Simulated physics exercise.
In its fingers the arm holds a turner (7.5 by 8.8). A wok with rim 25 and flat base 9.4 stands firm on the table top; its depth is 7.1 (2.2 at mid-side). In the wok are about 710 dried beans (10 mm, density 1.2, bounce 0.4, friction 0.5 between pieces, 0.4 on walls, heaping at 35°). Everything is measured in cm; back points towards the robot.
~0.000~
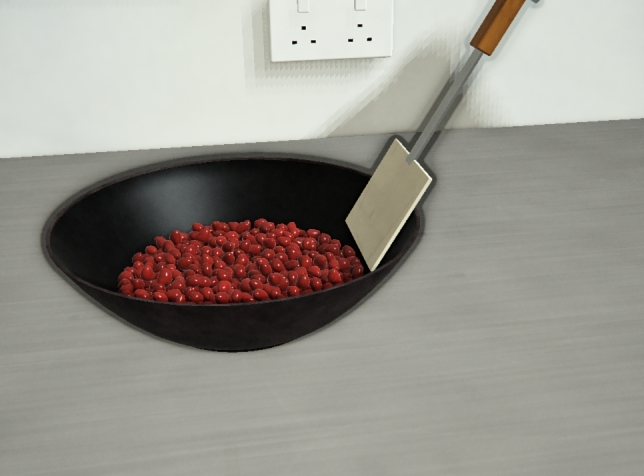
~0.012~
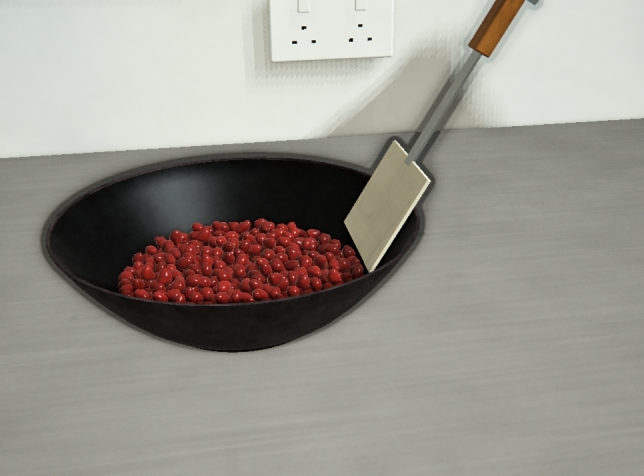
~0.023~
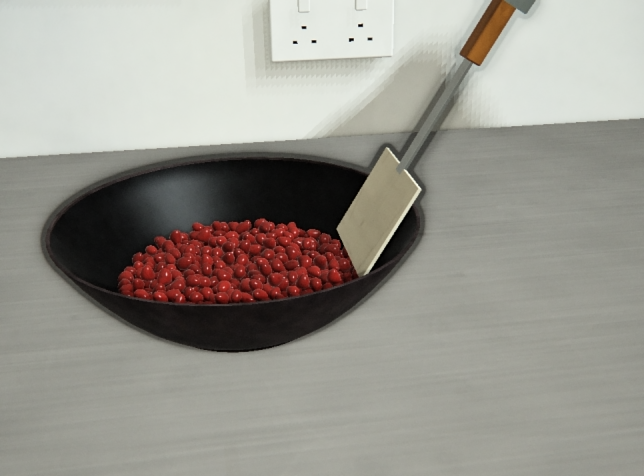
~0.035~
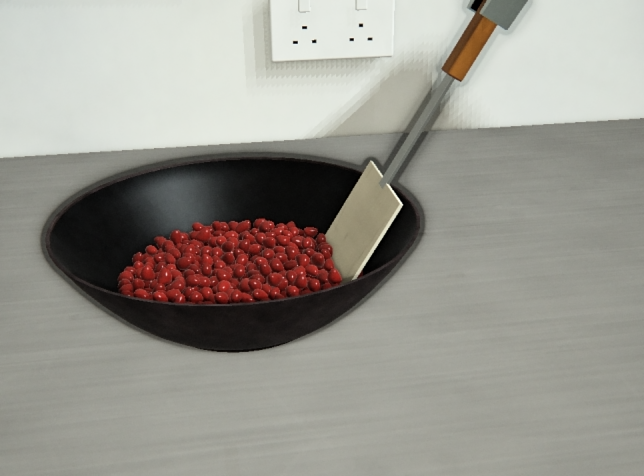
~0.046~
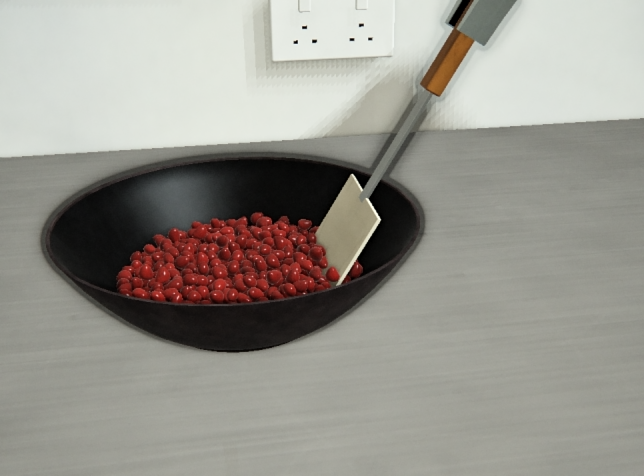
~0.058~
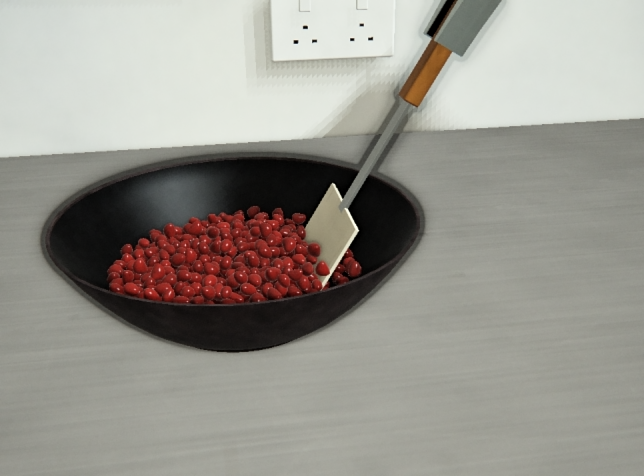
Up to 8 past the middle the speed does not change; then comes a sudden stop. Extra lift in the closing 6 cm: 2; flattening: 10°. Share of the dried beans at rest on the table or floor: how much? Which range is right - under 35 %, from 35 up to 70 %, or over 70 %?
Right range: From 35 up to 70 %.
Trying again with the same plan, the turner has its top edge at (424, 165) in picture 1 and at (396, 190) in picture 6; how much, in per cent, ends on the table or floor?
Close to 30 in a hundred.
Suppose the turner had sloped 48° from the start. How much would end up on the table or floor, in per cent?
Around 50 in a hundred.
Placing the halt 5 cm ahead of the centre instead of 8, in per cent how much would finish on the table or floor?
Then about 20 per cent.
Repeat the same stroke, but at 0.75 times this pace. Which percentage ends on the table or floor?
Roughly 50 percent ends on the table or floor.
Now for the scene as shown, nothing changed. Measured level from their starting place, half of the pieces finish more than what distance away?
About 15 cm.
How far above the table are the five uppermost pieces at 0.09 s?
8 cm.
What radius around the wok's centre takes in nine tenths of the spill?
I'd put it at about 55 centimetres.
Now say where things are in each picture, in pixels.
The first frame shows turner top edge at (413, 158), sloping 59°; upper third of the load around (243, 266), from x 125 to 360, top at y 225; 712 in the wok.
The second frame shows turner top edge at (411, 159), sloping 59°; upper third of the load around (243, 266), from x 125 to 360, top at y 225.
The third frame shows turner top edge at (403, 167), sloping 59°; upper third of the load around (243, 266), from x 125 to 360, top at y 225.
The fourth frame shows turner top edge at (386, 181), sloping 59°; upper third of the load around (239, 266), from x 125 to 355, top at y 225.
The fifth frame shows turner top edge at (365, 195), sloping 59°; upper third of the load around (239, 262), from x 125 to 355, top at y 220.
The sixth frame shows turner top edge at (345, 205), sloping 59°; upper third of the load around (230, 259), from x 115 to 355, top at y 210; 712 in the wok.
After 0.09 s, sloping 59°, highest piece 8 above the table; 712 in the wok.
After 0.12 s, sloping 56°, highest piece 10 above the table; 712 in the wok.
After 0.33 s, sloping 49°, highest piece 22 above the table; 339 in the wok, 39 on the table or floor, 334 on the blade or in flight.
After 1.38 s, sloping 49°, highest piece 8 above the table; 373 on the table or floor, 339 in the wok.
At rest, 373 on the table or floor, 339 in the wok. That is 52 % on the table or floor.
